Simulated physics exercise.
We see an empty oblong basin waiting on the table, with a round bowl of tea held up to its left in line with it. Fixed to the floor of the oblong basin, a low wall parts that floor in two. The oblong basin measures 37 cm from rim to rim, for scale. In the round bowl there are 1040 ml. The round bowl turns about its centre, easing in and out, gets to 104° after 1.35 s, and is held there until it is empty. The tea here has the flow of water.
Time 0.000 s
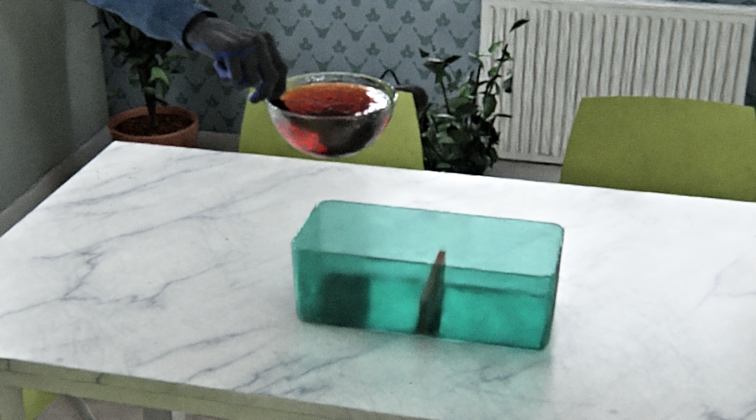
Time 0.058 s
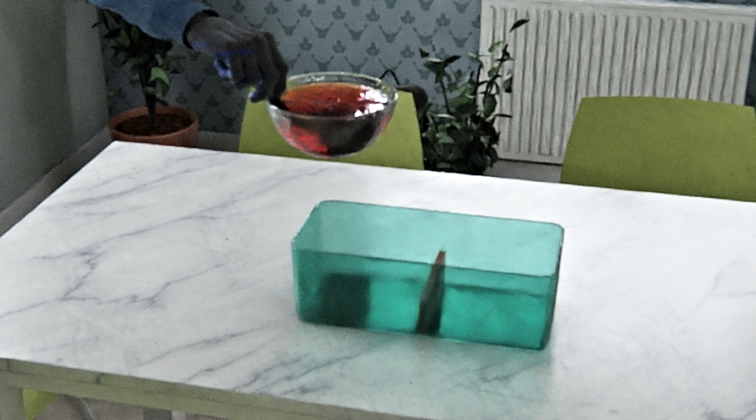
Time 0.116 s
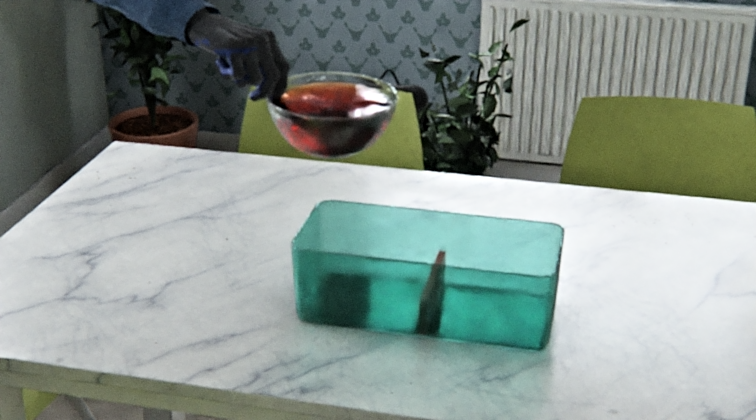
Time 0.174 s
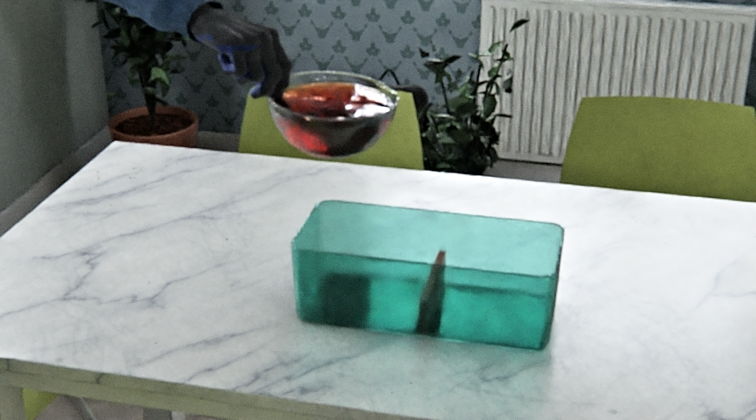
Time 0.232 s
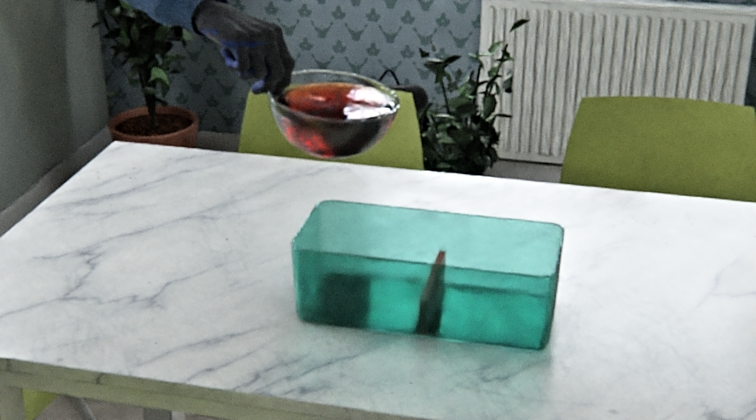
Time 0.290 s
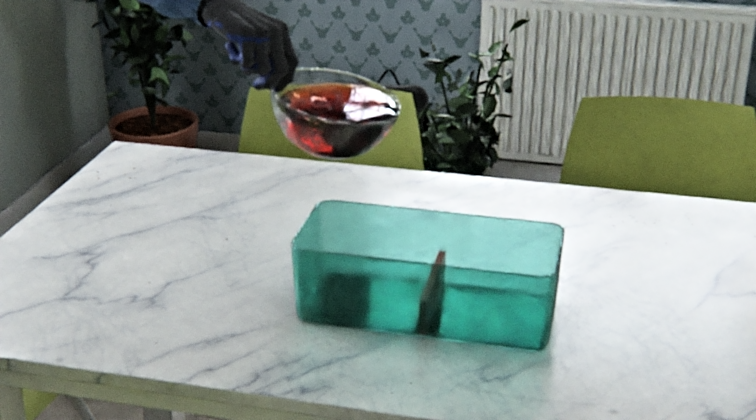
A round glass bowl of tea, held by a dark hand at its left, stays nearly still and then tilts slightly to the right above a marble-patterned table, where a green oblong basin with a low dividing wall stands.
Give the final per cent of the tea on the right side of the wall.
The right side ends with about 68 per cent.
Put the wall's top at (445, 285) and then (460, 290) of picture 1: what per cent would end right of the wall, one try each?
Respectively 50 and 30 %.
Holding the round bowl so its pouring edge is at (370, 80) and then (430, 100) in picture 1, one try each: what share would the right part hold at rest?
Result: 45 per cent, then 90 per cent.
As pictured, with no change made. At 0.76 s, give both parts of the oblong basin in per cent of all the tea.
About 3 left, 22 right.
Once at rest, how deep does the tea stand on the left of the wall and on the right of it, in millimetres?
The left side settles near 12 mm and the right side near 28 mm.
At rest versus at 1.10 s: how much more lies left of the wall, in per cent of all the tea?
That is roughly 5 in a hundred of the whole.
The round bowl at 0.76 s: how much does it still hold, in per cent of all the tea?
Some 40 % of it is still there.
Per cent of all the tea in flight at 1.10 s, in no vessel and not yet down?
Near 5 percent.
By 0.76 s the tilt is 62° and 40 per cent is still to pour, 3 is left of the wall and 21 right of it.
By 1.10 s the tilt is 96° and 1 per cent is still to pour, 26 is left of the wall and 67 right of it.
By 1.46 s the tilt is 104° and 0 per cent is still to pour, 31 is left of the wall and 68 right of it.
By 1.85 s the tilt is 104° and 0 per cent is still to pour, 31 is left of the wall and 68 right of it.
At rest 31 per cent lies left of the wall, 68 right of it and 1 outside.
